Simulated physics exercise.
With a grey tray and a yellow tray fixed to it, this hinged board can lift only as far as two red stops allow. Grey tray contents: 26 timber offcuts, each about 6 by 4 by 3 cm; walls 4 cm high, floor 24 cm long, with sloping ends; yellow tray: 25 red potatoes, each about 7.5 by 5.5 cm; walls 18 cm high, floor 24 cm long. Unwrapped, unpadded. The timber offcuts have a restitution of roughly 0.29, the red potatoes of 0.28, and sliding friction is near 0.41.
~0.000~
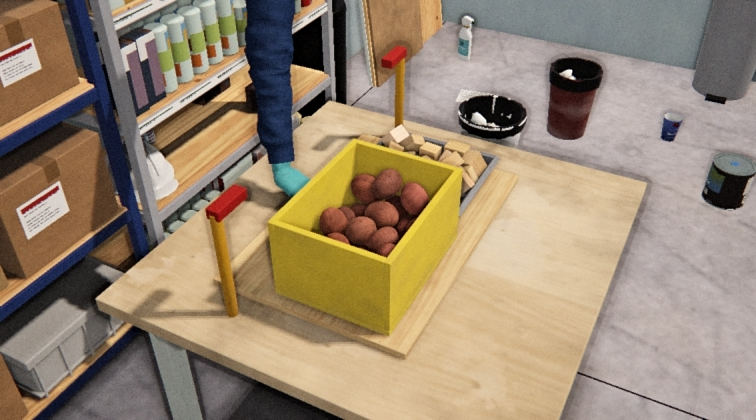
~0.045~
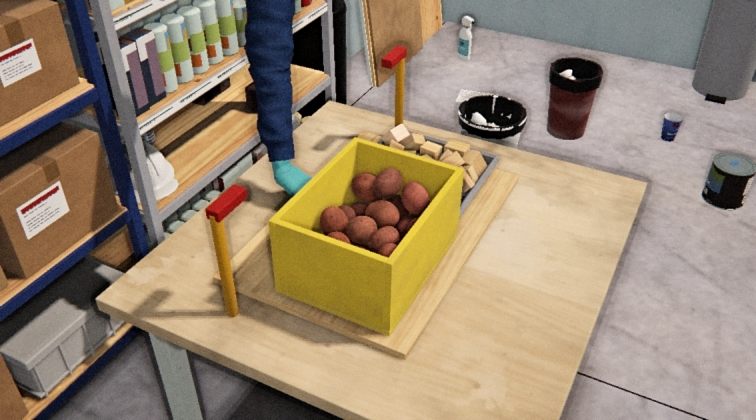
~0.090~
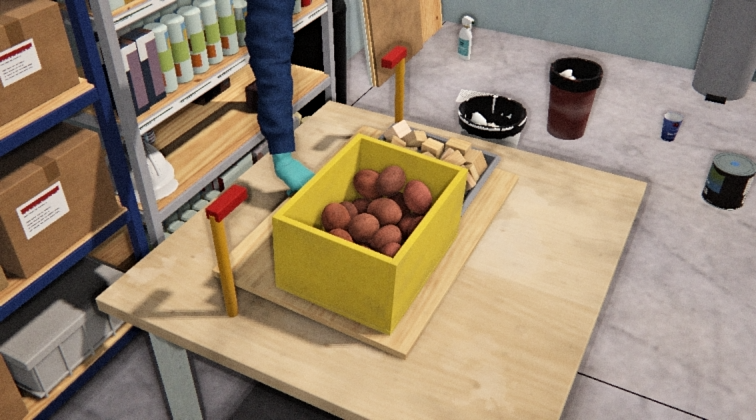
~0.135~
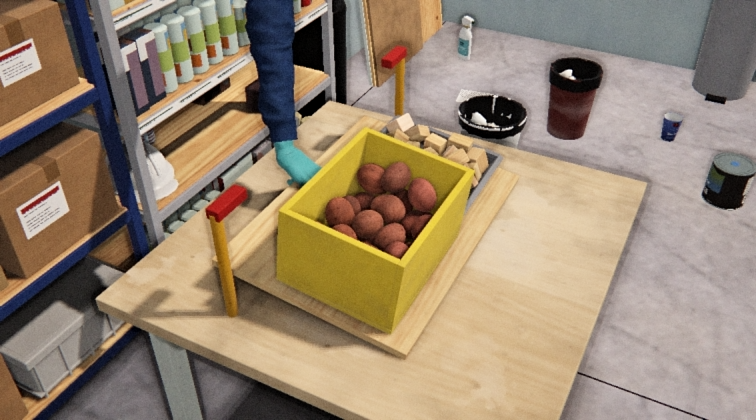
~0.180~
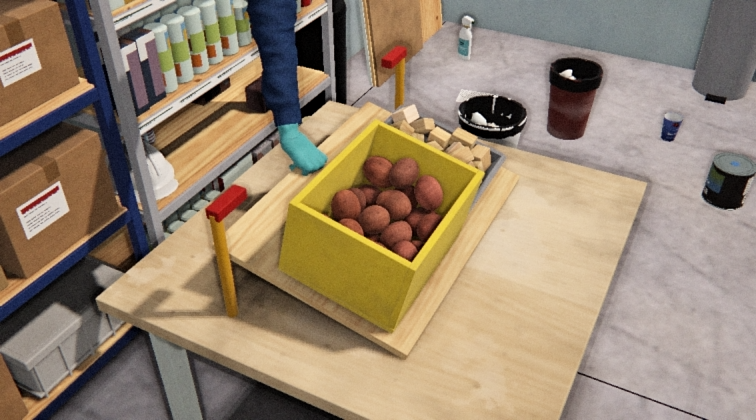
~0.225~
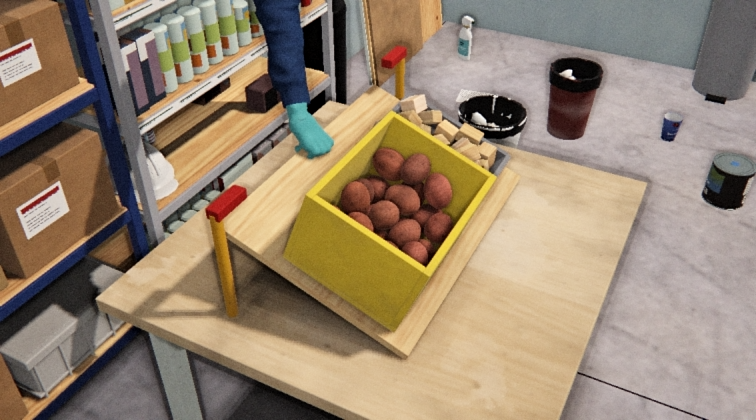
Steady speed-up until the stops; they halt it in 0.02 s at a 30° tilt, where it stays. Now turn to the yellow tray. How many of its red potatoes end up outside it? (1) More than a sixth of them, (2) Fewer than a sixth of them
Option 2: Fewer than a sixth of them.
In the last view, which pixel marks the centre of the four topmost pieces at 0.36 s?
They are centred near pixel (415, 146).
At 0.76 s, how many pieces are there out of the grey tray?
Grey tray: About 8.
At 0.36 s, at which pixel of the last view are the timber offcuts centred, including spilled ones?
Around (458, 148).
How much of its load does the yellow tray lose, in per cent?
Near 0 in a hundred.
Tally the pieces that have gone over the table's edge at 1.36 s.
I'd estimate some 0 by that time.
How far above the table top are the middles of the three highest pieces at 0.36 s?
Some 26 cm up.
After 0.26 s, the lift is arrested.
After 0.36 s, tilt 30°; the grey tray has all 26 and the yellow tray has all 25.
After 0.50 s, tilt 30°; the grey tray is down by 1 of 26 and the yellow tray has all 25.
After 0.76 s, tilt 30°; the grey tray is down by 8 of 26 and the yellow tray has all 25.
Outcome (at 1.36 s), the grey tray is down by 9 of 26 and the yellow tray has all 25. Asked share, 0 of 25, 0 per cent.
